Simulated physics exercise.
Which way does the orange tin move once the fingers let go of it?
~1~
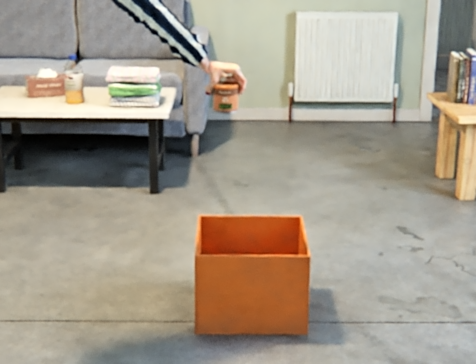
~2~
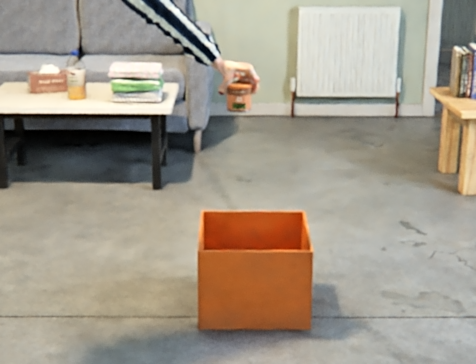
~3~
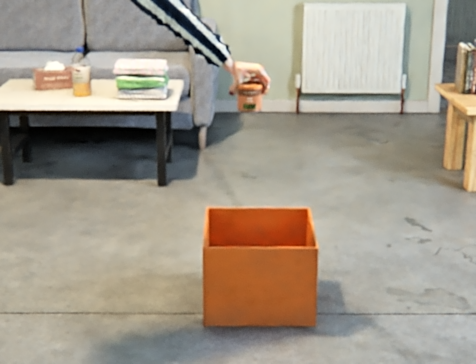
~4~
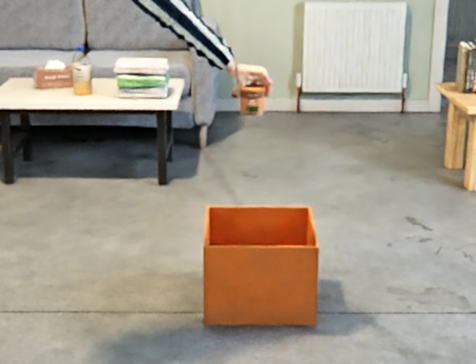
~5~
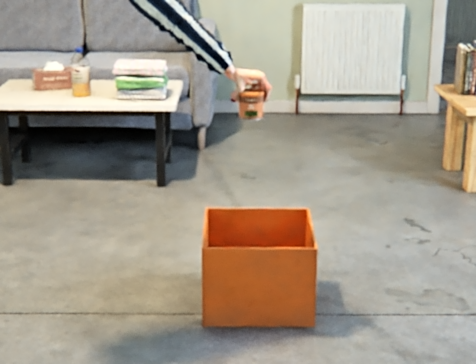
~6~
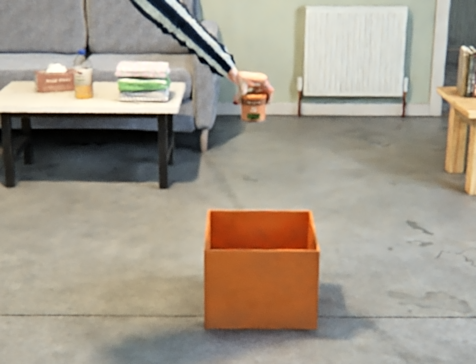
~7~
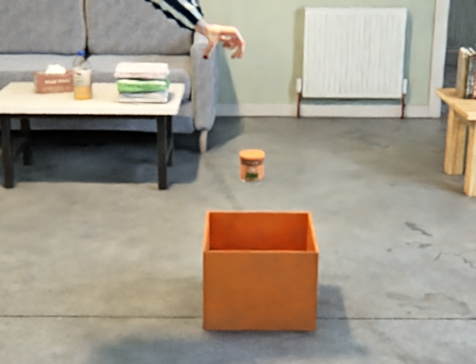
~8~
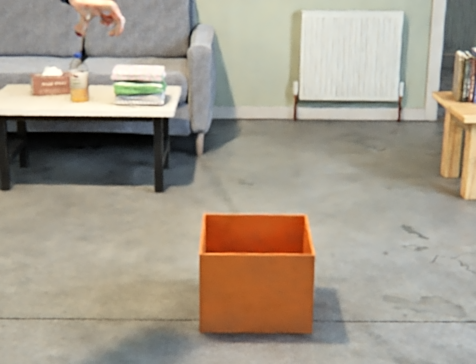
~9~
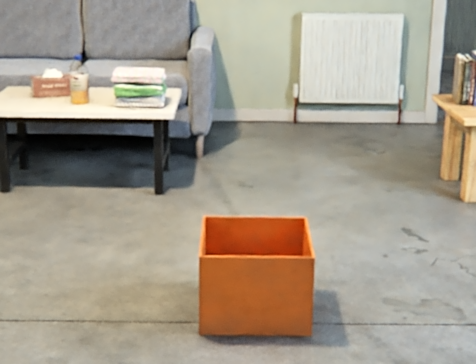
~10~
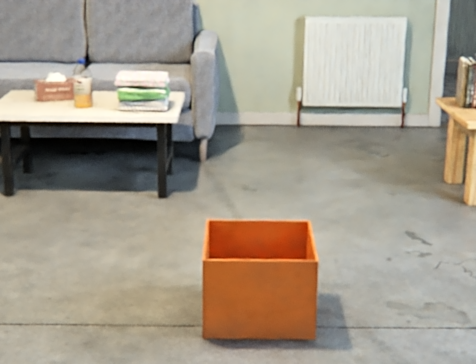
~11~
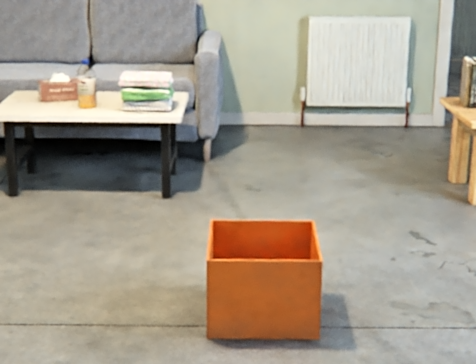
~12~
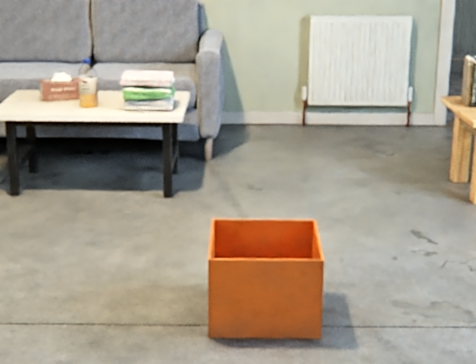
It moves down, falling from the hand toward the open crate below.
